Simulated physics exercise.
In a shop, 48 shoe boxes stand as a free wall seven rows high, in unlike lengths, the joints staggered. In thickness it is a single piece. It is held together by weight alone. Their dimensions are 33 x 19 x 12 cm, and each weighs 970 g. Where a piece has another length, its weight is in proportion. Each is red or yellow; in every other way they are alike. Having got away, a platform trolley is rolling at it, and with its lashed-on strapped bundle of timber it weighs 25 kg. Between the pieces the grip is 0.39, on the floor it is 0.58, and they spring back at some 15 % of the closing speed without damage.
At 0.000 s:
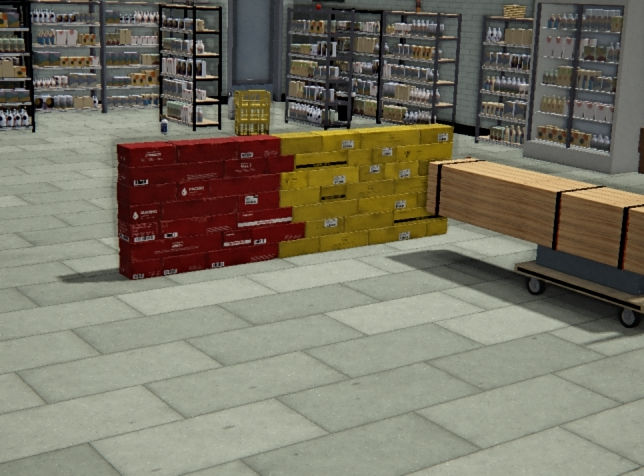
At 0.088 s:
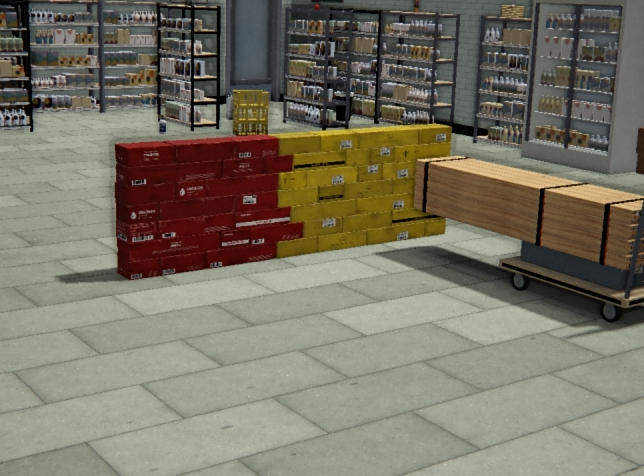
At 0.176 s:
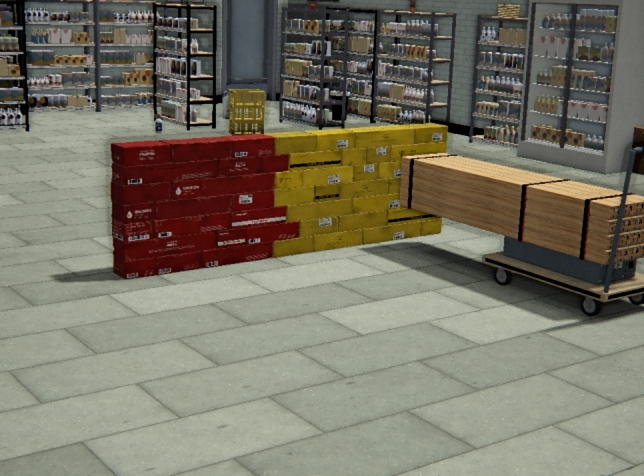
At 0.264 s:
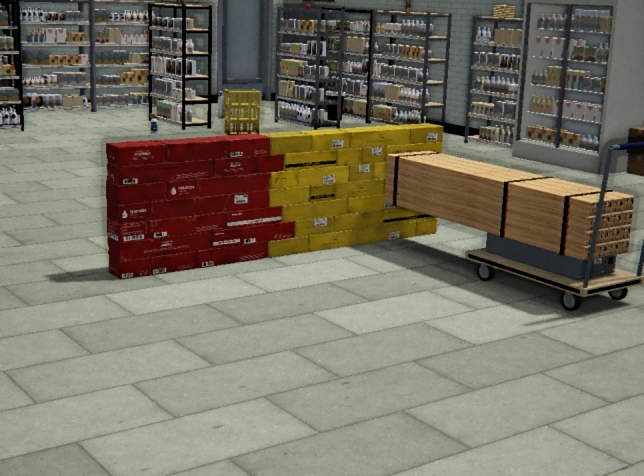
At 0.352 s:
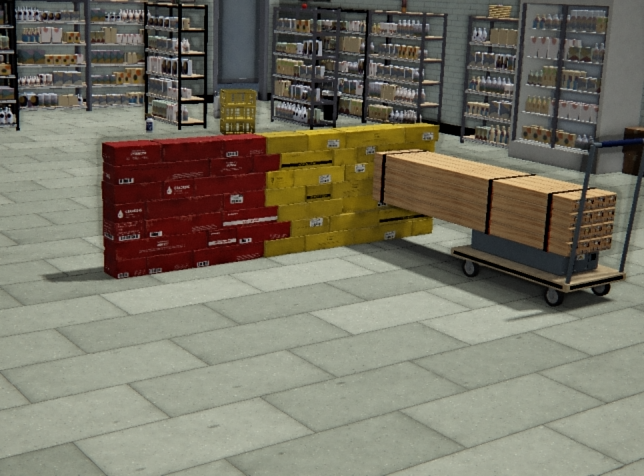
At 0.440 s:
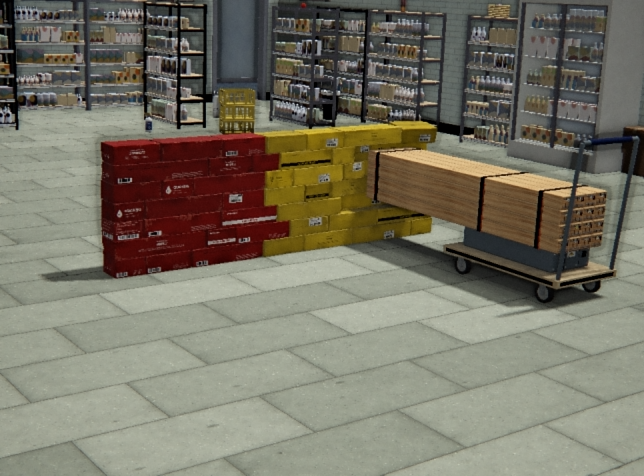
A low wall of stacked boxes, red on the left and yellow on the right, stands on the grey tiled floor of a shop, seen from slightly above with stocked shelves behind. To its right, a platform trolley carries long, strapped wooden planks that jut out ahead of it. The trolley rolls leftward until the planks meet the yellow end, nudging some boxes slightly, while the camera pans a little.
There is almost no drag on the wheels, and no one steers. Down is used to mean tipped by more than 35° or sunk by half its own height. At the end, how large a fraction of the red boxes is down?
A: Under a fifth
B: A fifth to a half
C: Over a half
Under a fifth.
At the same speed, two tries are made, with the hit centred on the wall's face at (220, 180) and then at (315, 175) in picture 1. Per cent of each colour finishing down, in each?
You'd get yellow at 0 followed by 30, and red at 60 followed by 10 percent.
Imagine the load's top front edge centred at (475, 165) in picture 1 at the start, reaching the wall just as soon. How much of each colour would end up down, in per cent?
You'd end up with yellow at 60 per cent down and red at 0 per cent.
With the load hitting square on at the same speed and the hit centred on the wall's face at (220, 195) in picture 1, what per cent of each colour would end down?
The yellow ones would be 30 per cent down and the red ones 80 per cent.
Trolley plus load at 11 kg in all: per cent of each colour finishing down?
That would leave yellow at 0 and red at 0 per cent.
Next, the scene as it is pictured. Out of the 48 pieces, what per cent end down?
About 35 per cent.
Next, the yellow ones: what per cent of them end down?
Yellow share down - 60 in a hundred.
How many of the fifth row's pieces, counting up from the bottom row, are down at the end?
It's 4 in that row.
After 0.80 s, load 23 cm past the wall's line, still rolling; none of the 21 red boxes down (6 of 48 in all colours); top red box unmoved; top yellow box leaning 22°.
After 1.18 s, load 30 cm past the wall's line, still rolling; none of the 21 red boxes down (17 of 48 in all colours); top red box unmoved; top yellow box leaning 68°, 27 cm lower.
At rest (3.1 s), load 38 cm past the wall's line, stopped; none of the 21 red boxes down (17 of 48 in all colours); top red box unmoved; top yellow box upside down. That is 0 per cent. As the last picture would show them, middles, top red box near (238, 145), top yellow box near (181, 231).
